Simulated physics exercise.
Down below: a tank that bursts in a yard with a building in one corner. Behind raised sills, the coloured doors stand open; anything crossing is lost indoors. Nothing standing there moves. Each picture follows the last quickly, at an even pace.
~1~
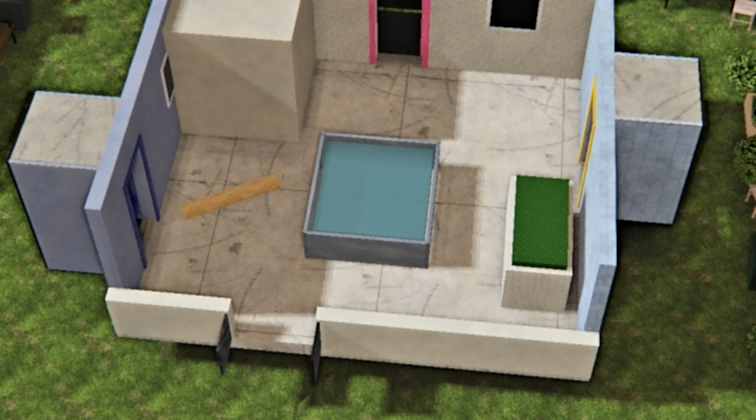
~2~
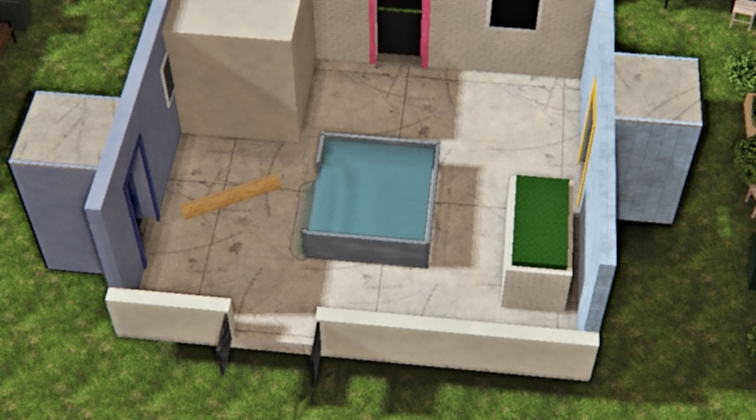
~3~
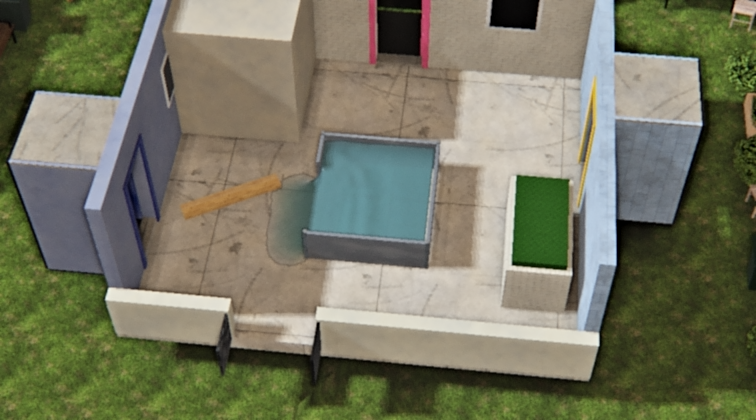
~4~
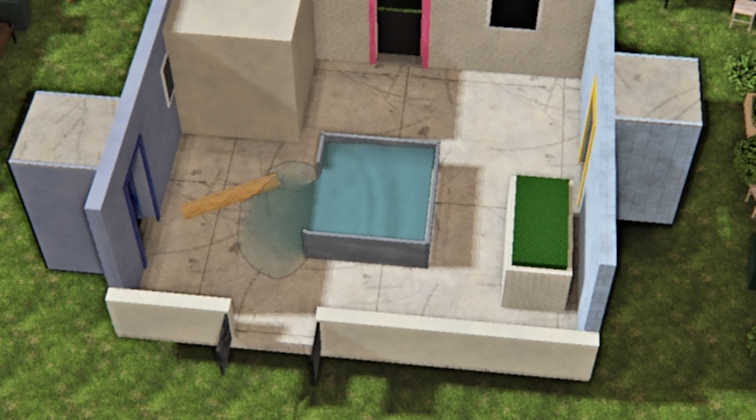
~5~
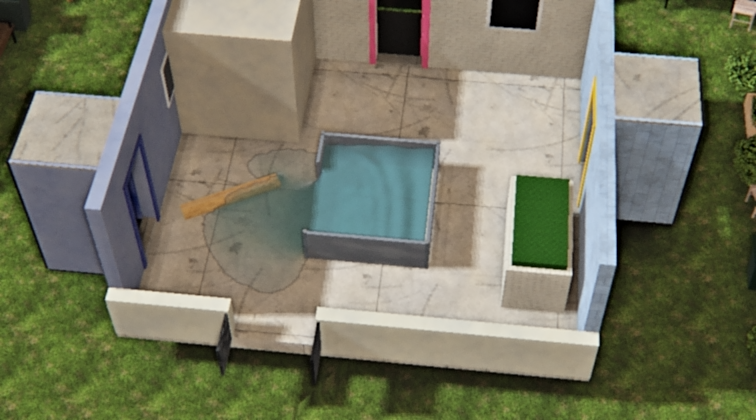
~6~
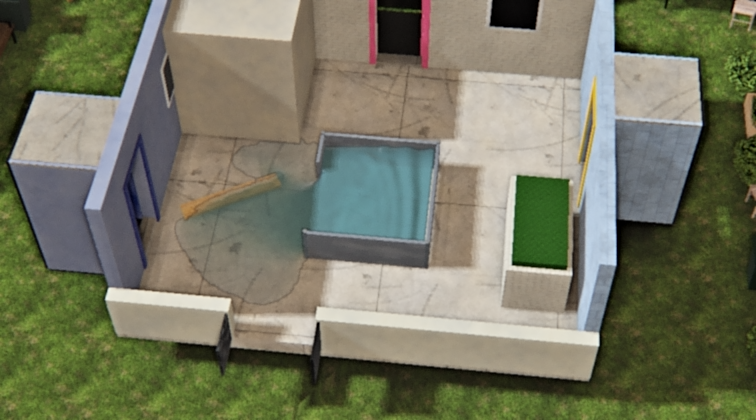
In this clip, a square tank of blue-green water stands in a walled, paved yard with a boxy structure in one corner. Its left side opens, and water pours out, spreading leftward across the paving and around an orange plank.
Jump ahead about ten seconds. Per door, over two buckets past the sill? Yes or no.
Yellow door no, pink door no, blue door yes.
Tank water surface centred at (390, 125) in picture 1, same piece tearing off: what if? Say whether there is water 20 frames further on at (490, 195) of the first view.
Result at that place: Not reached.
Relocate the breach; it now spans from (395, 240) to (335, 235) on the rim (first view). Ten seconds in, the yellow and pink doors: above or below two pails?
The yellow door misses the threshold, while the pink door misses the threshold.
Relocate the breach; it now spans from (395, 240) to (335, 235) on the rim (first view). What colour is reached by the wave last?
Coming last is the pink one.
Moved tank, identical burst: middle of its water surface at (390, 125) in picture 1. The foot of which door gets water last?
That would be the one in yellow, I think.
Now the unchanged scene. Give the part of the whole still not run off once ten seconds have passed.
About 72 per cent.
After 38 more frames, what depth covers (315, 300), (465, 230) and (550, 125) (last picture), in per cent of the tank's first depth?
The three come to some 8, 0 and 0 per cent respectively.
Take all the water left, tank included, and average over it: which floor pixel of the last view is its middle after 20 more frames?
Around pixel (275, 231).
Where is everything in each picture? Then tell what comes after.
The tank at (374, 189) is whole and still, in the first frame.
The front is at a hidden place, out from the gap at (314, 212), in the second frame.
Water pours out at (315, 214) and has run to (287, 182), in the third frame.
The front is at (275, 171), out from the gap at (315, 215), in the fourth frame.
Water pours out at (315, 215) and has run to (209, 227), in the fifth frame.
Water pours out at (315, 215) and has run to (180, 230), in the sixth frame.
A moment on, water covers 25 % of the floor; the yellow door not reached, the pink door not reached, the blue door over two buckets in.
Next, water covers 30 % of the floor; the yellow door not reached, the pink door not reached, the blue door far over two buckets in.
Then, water covers 35 % of the floor; the yellow door not reached, the pink door not reached, the blue door far over two buckets in.
Later, water covers 60 % of the floor; the yellow door not reached, the pink door not reached, the blue door far over two buckets in.
In the end, water covers 85 % of the floor; the yellow door wet at the sill, nothing in, the pink door wet at the sill, nothing in, the blue door far over two buckets in.
